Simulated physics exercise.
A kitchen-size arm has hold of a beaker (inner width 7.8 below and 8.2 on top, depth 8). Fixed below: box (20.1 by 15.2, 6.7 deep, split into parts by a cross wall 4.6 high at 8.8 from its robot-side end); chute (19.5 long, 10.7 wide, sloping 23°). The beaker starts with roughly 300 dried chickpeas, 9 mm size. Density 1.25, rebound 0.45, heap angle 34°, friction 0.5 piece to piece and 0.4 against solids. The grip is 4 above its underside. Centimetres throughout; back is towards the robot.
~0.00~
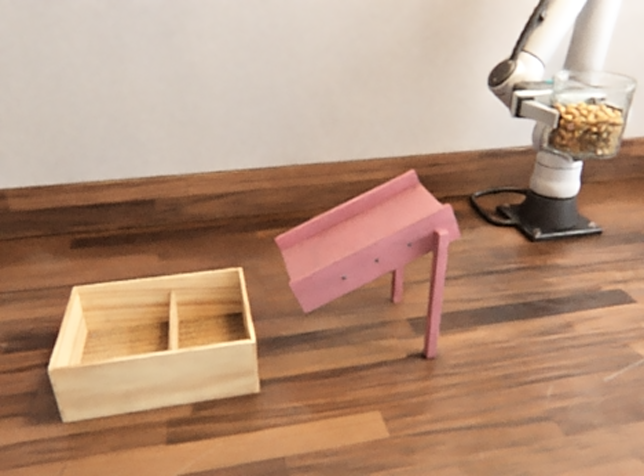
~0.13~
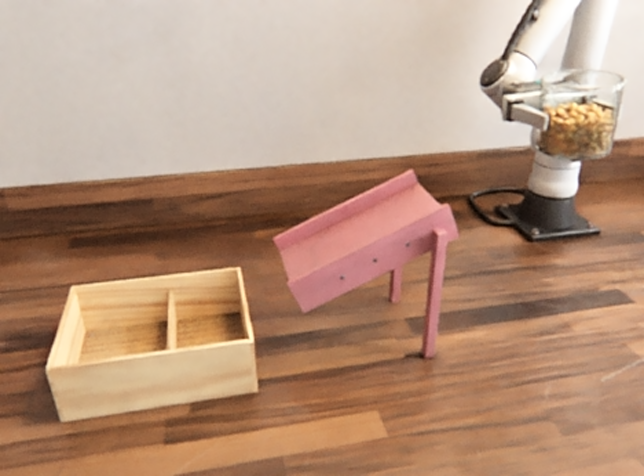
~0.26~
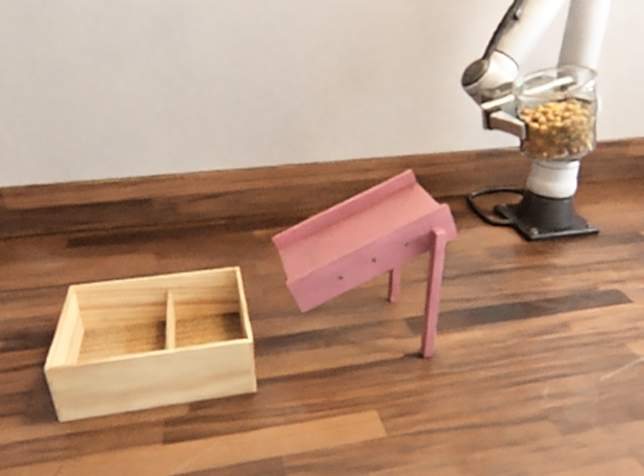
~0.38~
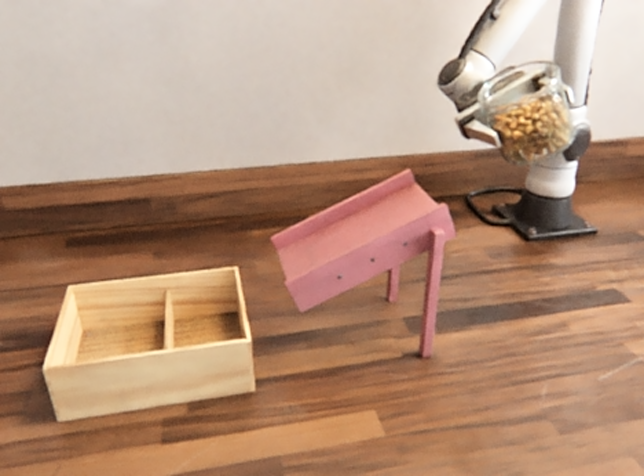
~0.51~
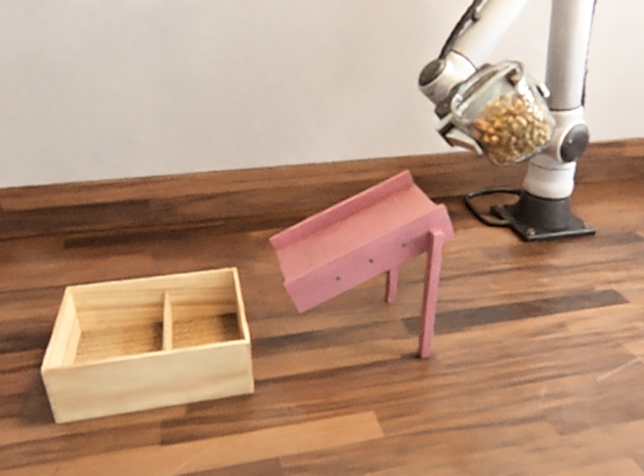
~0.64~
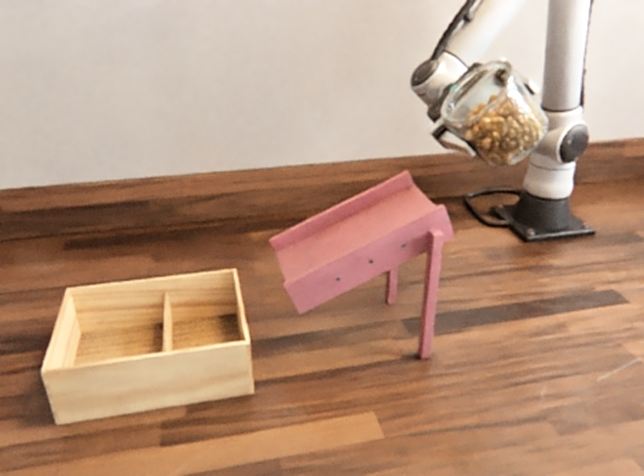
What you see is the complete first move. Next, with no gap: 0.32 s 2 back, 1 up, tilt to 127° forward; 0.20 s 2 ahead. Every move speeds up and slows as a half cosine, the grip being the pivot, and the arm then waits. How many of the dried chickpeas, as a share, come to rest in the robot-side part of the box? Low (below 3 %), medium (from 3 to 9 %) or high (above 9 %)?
A low share, below 3 %, ends in the robot-side part of the box.
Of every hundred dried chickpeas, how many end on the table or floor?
Some 100 per cent.
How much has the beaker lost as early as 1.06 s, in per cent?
Near 40 per cent so far.
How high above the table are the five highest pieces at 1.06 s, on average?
Roughly 28 cm.
After 0.85 s, tilted 105° forward, highest piece 32 above the table; 305 in the beaker.
After 1.06 s, tilted 127° forward, highest piece 29 above the table; 178 in the beaker, 24 on the table or floor, 103 on the chute or in flight.
After 1.36 s, tilted 127° forward, highest piece 17 above the table; 273 on the table or floor, 32 on the chute or in flight.
After 2.41 s, tilted 127° forward, highest piece 1 above the table; 304 on the table or floor, 1 in the far-side part.
In the end, 304 on the table or floor, 1 in the far-side part. That is 0 % in the robot-side part of the box.
